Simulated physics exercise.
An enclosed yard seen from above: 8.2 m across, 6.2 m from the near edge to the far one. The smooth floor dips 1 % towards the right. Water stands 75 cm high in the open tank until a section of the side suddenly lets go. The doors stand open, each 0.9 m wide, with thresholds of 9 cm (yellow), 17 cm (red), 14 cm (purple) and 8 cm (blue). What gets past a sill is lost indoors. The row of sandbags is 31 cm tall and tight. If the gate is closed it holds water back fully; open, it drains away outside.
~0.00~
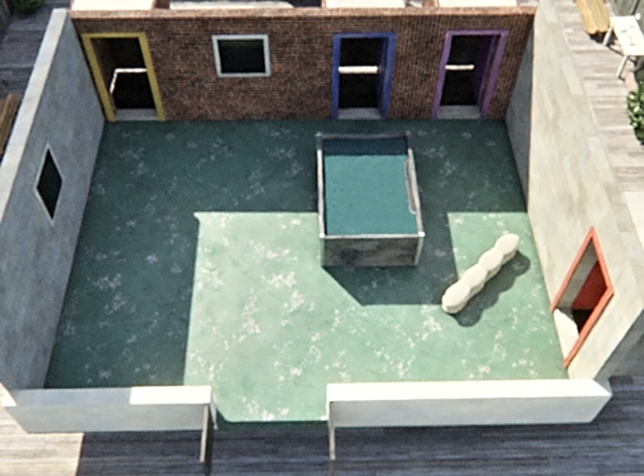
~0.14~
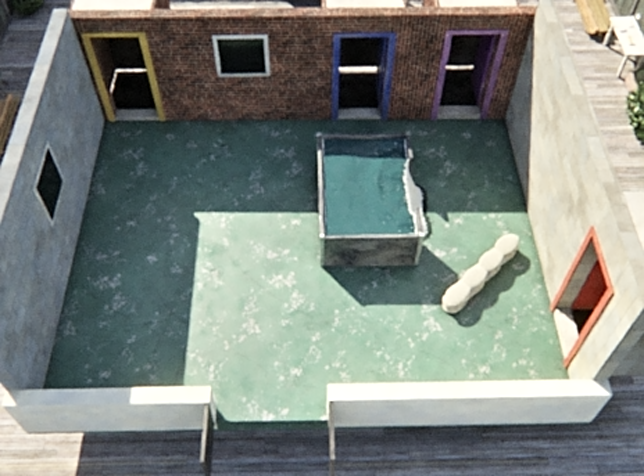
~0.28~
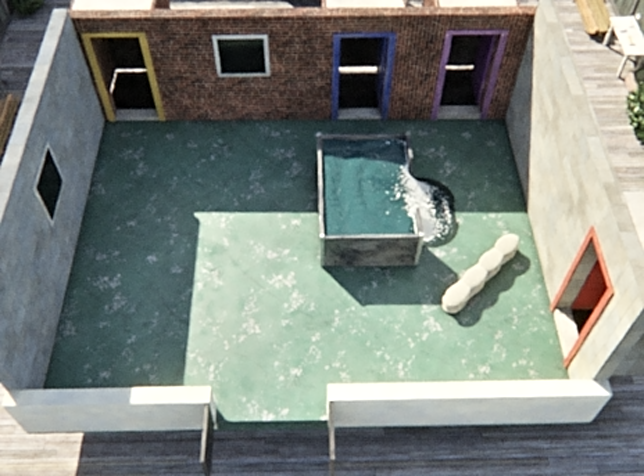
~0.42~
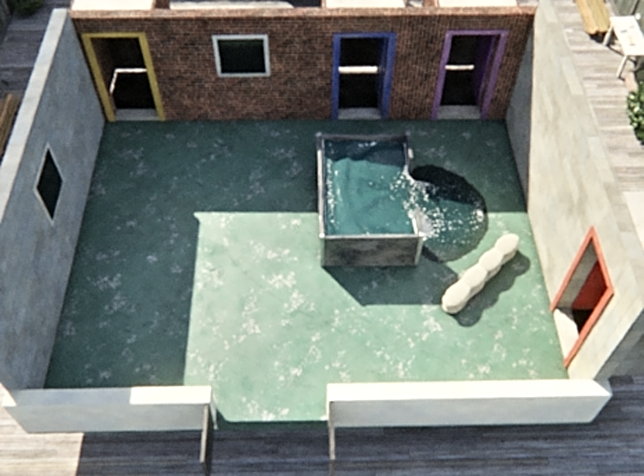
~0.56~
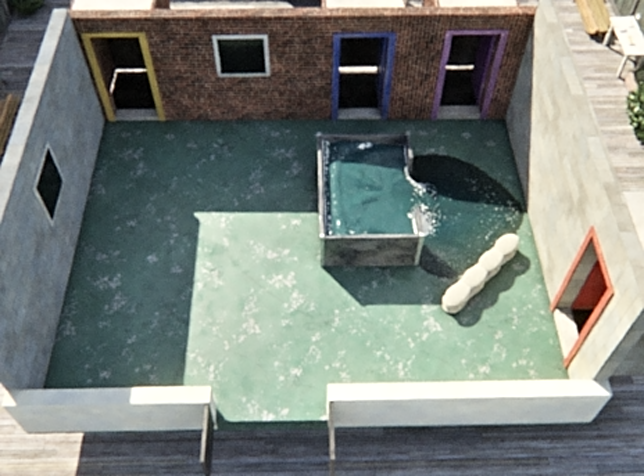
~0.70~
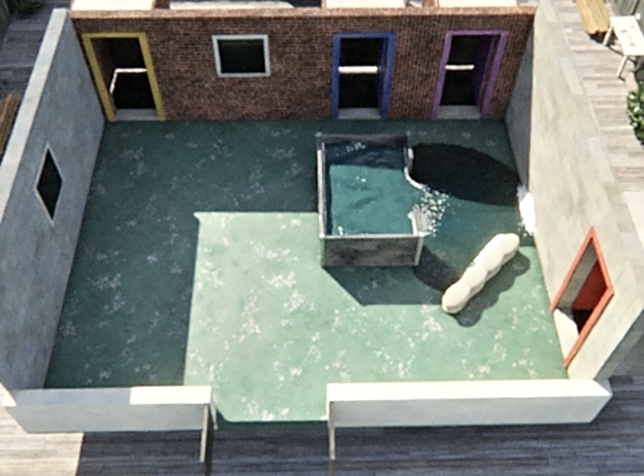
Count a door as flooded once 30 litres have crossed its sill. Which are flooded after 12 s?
The water let in: At the yellow door it keeps below the limit; at the red door it keeps below the limit; at the purple door it goes over the limit; at the blue door it does not reach the limit.
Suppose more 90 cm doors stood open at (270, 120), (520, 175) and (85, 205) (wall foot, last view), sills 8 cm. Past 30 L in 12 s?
In turn: Below, past it, under.
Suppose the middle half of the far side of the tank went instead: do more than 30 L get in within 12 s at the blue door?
Against that limit: Blue above.
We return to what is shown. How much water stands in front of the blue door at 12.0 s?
About 6.5 cm.
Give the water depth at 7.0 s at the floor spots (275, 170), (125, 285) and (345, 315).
In that order: 2, 0 and 5 cm.
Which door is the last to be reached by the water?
It is the yellow one.
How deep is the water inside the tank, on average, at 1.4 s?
About 46 cm.
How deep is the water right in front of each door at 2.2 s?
Depths in cm: Yellow 0, red 5, purple 21, blue 0.
After 1.4 s water covers 15 % of the floor and is deepest (48 cm) near (515, 226); yellow door not reached, red door not reached, purple door 3 cm at the sill, 0 L in, blue door not reached.
After 2.2 s water covers 25 % of the floor and is deepest (43 cm) near (499, 123); yellow door not reached, red door 5 cm at the sill, 0 L in, purple door 21 cm at the sill, 4 L in, blue door not reached.
After 3.5 s water covers 45 % of the floor and is deepest (28 cm) near (501, 129); yellow door not reached, red door 4 cm at the sill, 0 L in, purple door 25 cm at the sill, 65 L in, blue door 6 cm at the sill, 0 L in.
After 7.0 s water covers 80 % of the floor and is deepest (16 cm) near (504, 141); yellow door 7 cm at the sill, 0 L in, red door 5 cm at the sill, 0 L in, purple door 14 cm at the sill, 123 L in, blue door 6 cm at the sill, 0 L in.
After 12.0 s water covers 95 % of the floor and is deepest (8 cm) near (63, 408); yellow door 5 cm at the sill, 5 L in, red door 7 cm at the sill, 0 L in, purple door 7 cm at the sill, 123 L in, blue door 6 cm at the sill, 0 L in.
